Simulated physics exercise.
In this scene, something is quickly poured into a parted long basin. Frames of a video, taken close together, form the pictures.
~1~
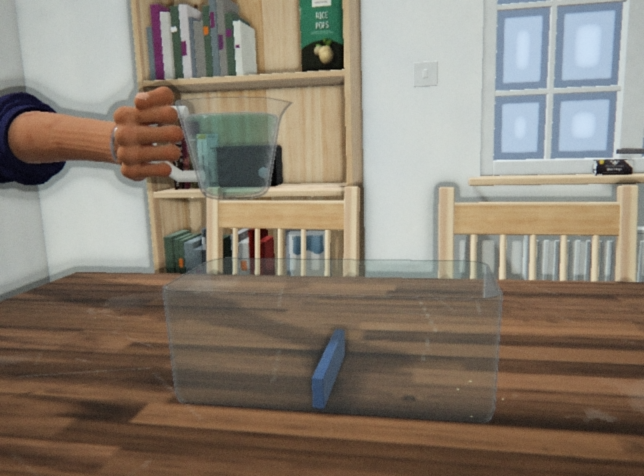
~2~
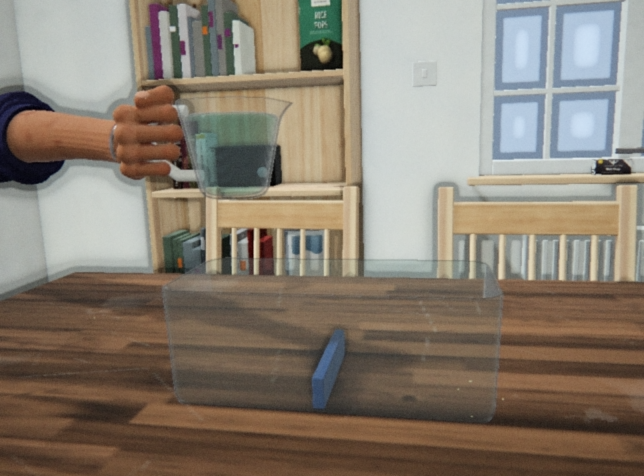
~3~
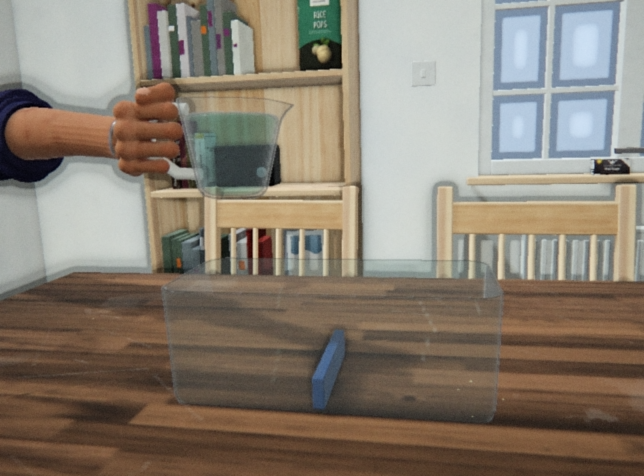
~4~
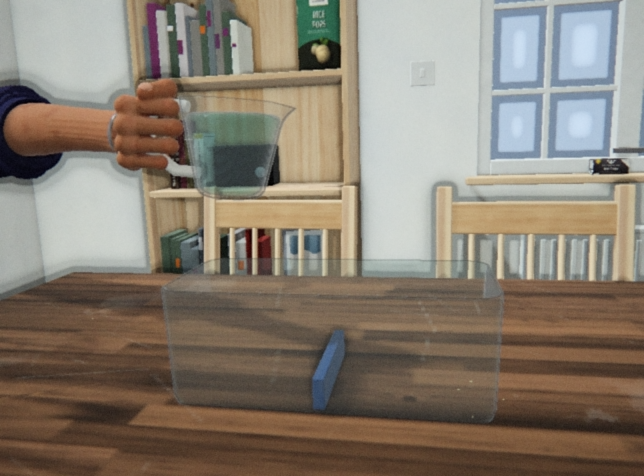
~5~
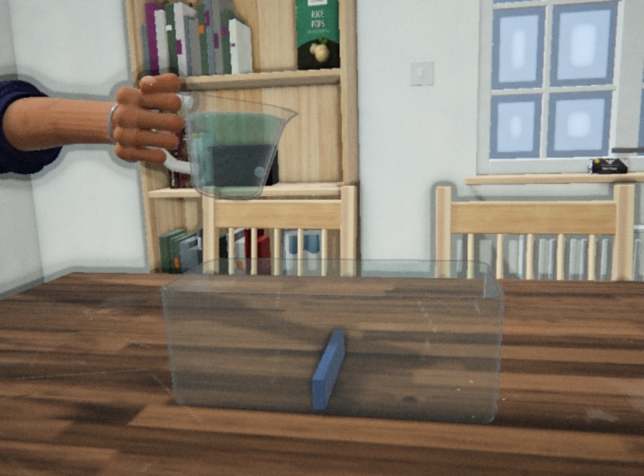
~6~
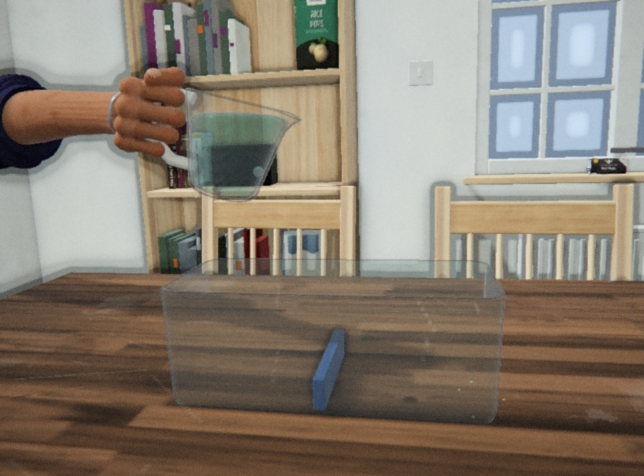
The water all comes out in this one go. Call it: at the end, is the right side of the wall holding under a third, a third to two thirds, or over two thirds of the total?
The right side holds over two thirds of the total.
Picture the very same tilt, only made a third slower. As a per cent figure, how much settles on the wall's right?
About 80 %.
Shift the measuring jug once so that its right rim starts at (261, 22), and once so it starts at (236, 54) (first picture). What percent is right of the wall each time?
Roughly 65 per cent, then roughly 25 per cent.
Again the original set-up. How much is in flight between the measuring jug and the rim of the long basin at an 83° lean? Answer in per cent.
I'd reckon some 30 per cent.
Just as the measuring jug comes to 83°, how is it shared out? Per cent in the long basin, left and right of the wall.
So the left part has 0 percent, while the right part has 15.
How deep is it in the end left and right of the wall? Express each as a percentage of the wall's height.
Left side: Approx. 10 %; right side: Approx. 50 %.
A moment on, the measuring jug is tipped on its side and 53 per cent is still to pour, 0 is left of the wall and 17 right of it.
Next, the measuring jug is tipped right over and 2 per cent is still to pour, 18 is left of the wall and 74 right of it.
Then the measuring jug is tipped right over and 0 per cent is still to pour, 23 is left of the wall and 76 right of it.
Later the measuring jug is tipped right over and 0 per cent is still to pour, 23 is left of the wall and 76 right of it.
Finally, 23 per cent lies left of the wall, 76 right of it and 1 outside.
